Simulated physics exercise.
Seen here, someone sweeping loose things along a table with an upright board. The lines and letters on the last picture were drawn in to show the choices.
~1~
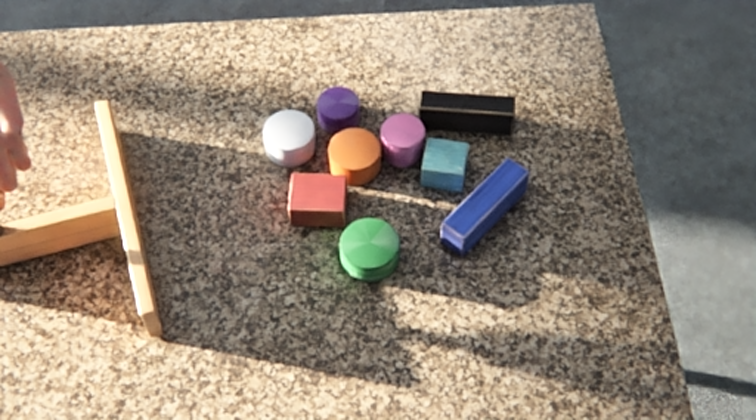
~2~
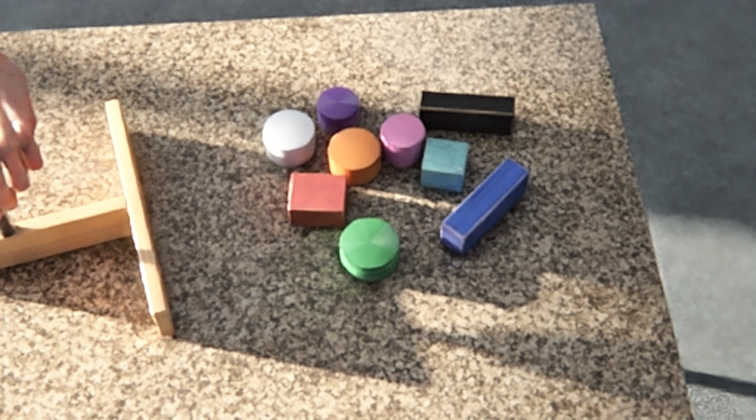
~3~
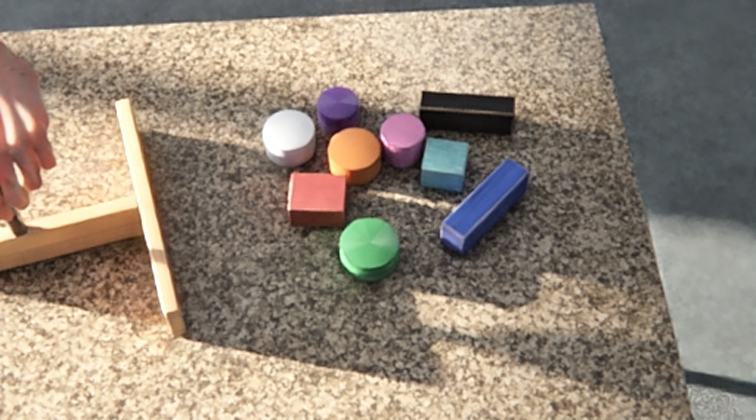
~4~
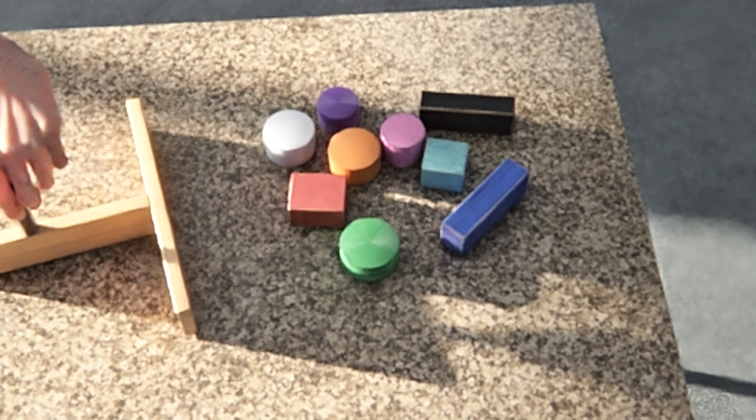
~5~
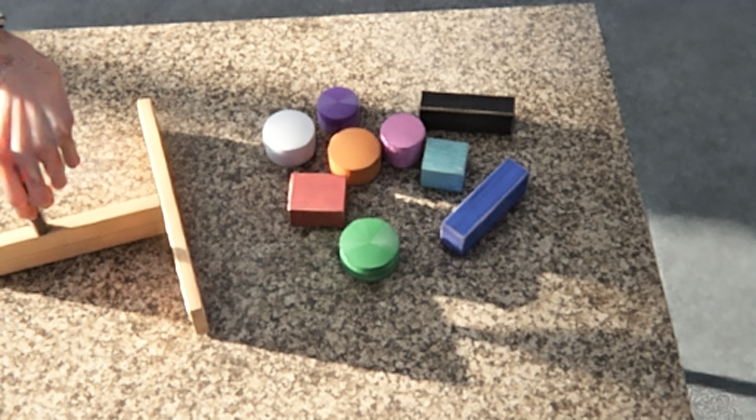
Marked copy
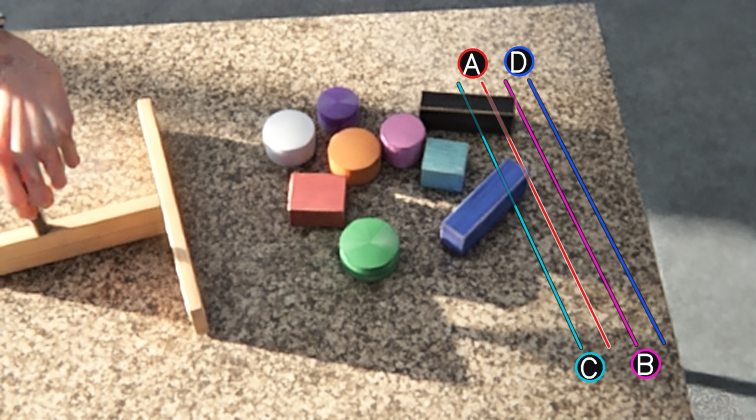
A hand at the left edge grips a wooden T-shaped board on a speckled stone tabletop, seen from above in strong sunlight and shadow. To its right sit white, purple, orange, pink and green round tins, with a red block, a small teal block, a black bar and a slanted blue stick. The hand slides the upright board slowly a short way right, while the objects and camera stay still.
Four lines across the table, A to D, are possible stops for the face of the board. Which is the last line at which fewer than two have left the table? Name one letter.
No second one falls up to B.
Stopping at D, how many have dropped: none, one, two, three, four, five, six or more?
In all, two.
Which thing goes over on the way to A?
The blue stick.
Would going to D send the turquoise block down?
By then, yes.
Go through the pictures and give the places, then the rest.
Purple tin (339, 111); pink tin (403, 140); red block (319, 200), in the first picture.
Board (134, 199); orange tin (355, 157), in the second picture.
Board (146, 199); blue stick (485, 206), in the third picture.
Board (157, 198); green tin (370, 250), in the fourth picture.
Board (168, 197); purple tin (339, 111); pink tin (403, 140); red block (319, 200), in the fifth picture.
On the marked copy, A at (540, 203); B at (566, 202); C at (515, 205); D at (591, 201).
Following B. Soon after the start, board (312, 190); purple tin (349, 104); white tin (322, 132).
Later, board (454, 182); blue stick (563, 201); purple tin (370, 82).
In the end, board (566, 176); blue stick over the edge; turquoise block (632, 164); one fallen.
As for the rest, A is within the limit but short; C is within the limit but short; D drops two.
